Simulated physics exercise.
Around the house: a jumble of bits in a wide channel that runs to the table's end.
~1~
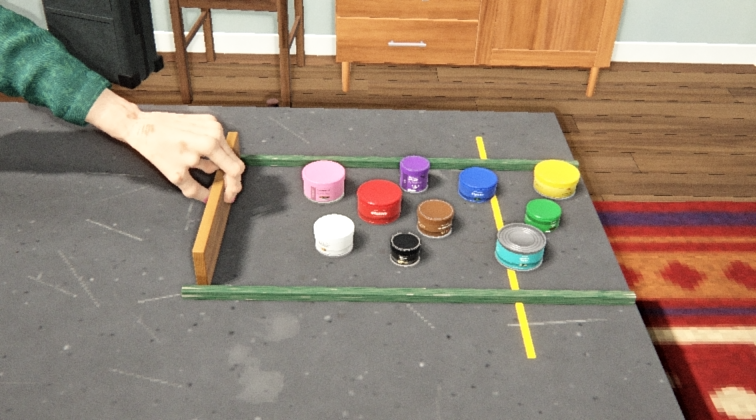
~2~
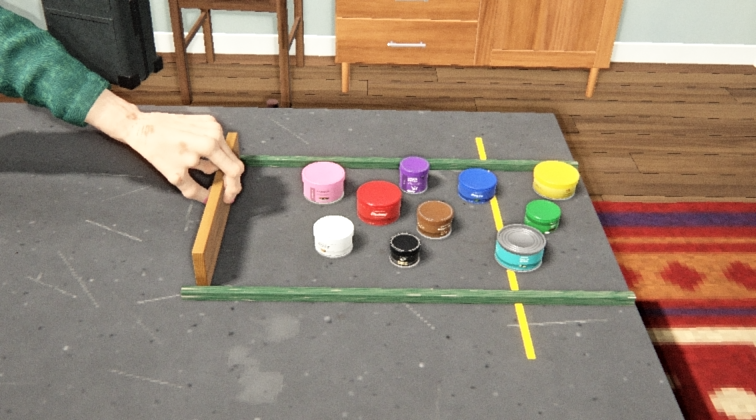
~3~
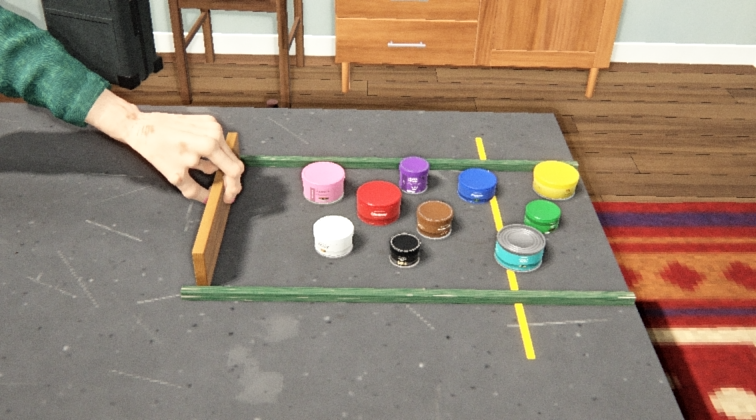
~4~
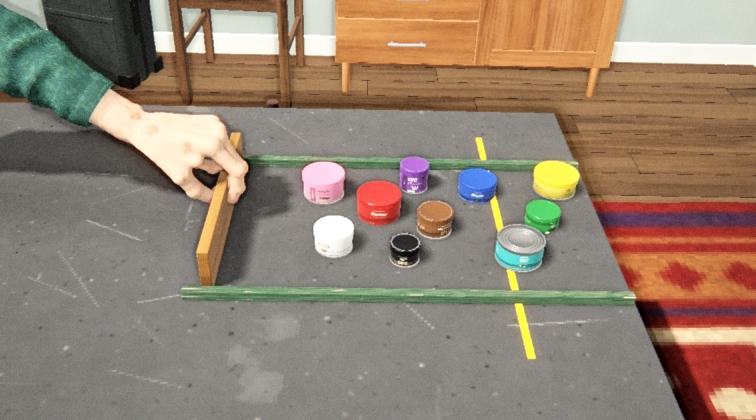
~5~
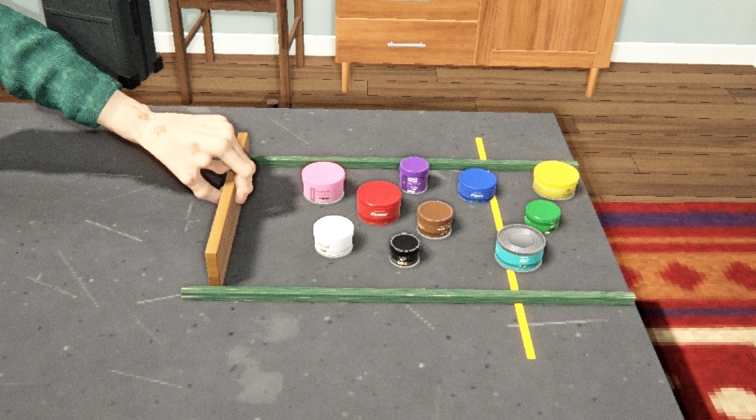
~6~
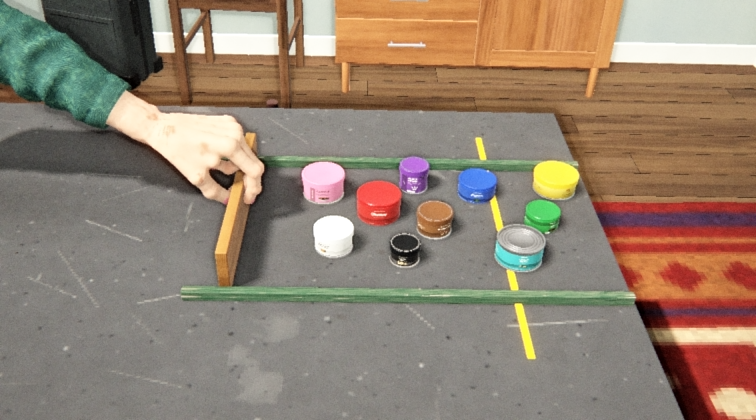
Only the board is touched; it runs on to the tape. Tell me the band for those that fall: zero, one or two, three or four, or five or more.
As it turns out, the number that fall off is zero.
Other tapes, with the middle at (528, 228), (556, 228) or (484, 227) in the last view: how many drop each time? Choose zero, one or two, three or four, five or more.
Taking them in turn, either one or two; 5 or more; none at all.
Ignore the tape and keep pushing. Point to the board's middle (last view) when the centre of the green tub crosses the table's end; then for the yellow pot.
Its middle is around (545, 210) and around (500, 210).
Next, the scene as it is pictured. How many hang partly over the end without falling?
Overhanging: 1.
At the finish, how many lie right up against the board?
5 of them.
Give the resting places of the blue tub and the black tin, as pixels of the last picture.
The blue tub at (550, 187), the black tin at (526, 263).
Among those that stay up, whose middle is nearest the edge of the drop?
The yellow pot.
Soon after, none off yet; yellow pot at rest near (555, 181); green tub at rest near (542, 217); turquoise tin at rest near (519, 249).
In the end, the number that fall off is zero.
